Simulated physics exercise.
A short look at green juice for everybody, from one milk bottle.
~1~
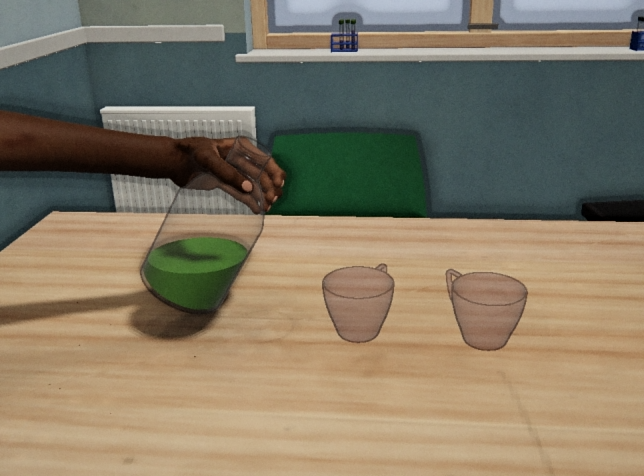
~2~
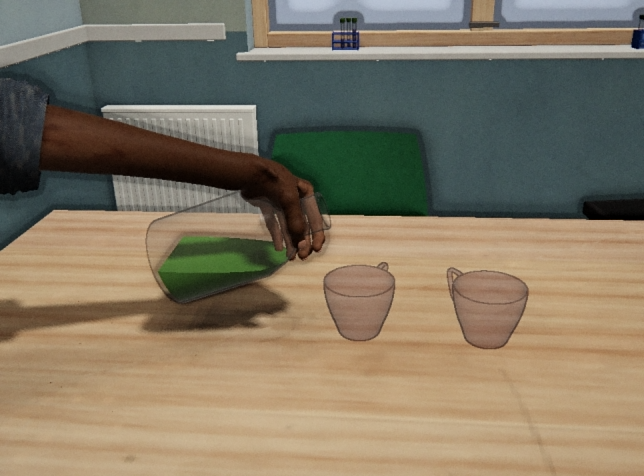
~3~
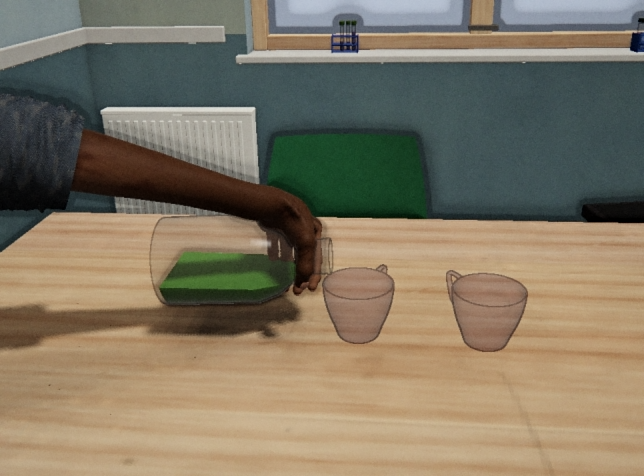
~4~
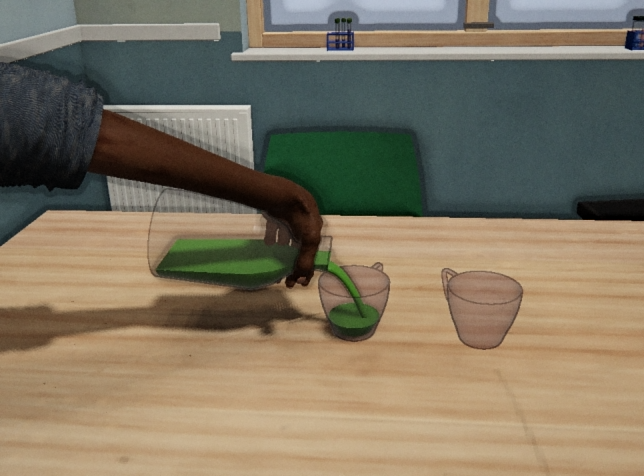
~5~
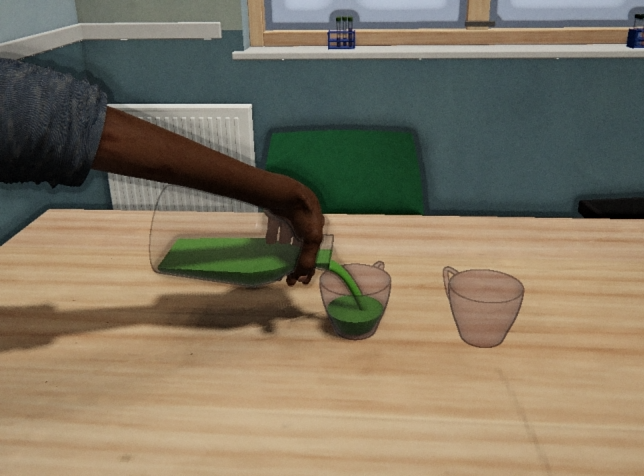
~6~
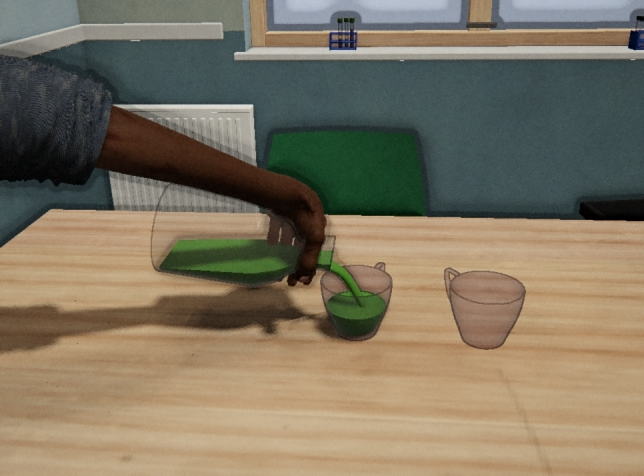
At first, a hand holds a tilted clear container of green liquid above a wooden table, left of two empty cups. The arm tips the container onto its side and brings its mouth beside the nearer cup, then green liquid streams out and gradually fills that cup to about half.
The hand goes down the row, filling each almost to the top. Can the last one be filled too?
What the milk bottle holds does not stretch that far.
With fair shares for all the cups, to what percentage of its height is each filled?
Roughly 75 per cent.
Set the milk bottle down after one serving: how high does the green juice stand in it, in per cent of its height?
About 5 per cent.
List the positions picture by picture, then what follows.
In the first picture, the milk bottle is on its way; milk bottle (217, 216) tipped 30° with all of its load; two cups, the last at (487, 311).
In the second picture, the green juice nears the lip; milk bottle (248, 235) tipped 70° with all of its load; the first is empty.
In the third picture, the green juice nears the lip; milk bottle (250, 259) tipped 85° with all of its load; two cups, the last at (488, 313).
In the fourth picture, pouring; milk bottle (248, 244) tipped 95° with nearly all of its load; the first is about a quarter full.
In the fifth picture, pouring; milk bottle (250, 242) tipped 100° with about three quarters of its load; two cups, the last at (484, 309).
In the sixth picture, pouring; milk bottle (251, 241) tipped 100° with about three quarters of its load; the first is about half full.
A moment on, the first is about two thirds full.
Further on, the first is done and the milk bottle has about a third of its load.
When it is over, the milk bottle is empty with one filled and the next at about half of a serving.
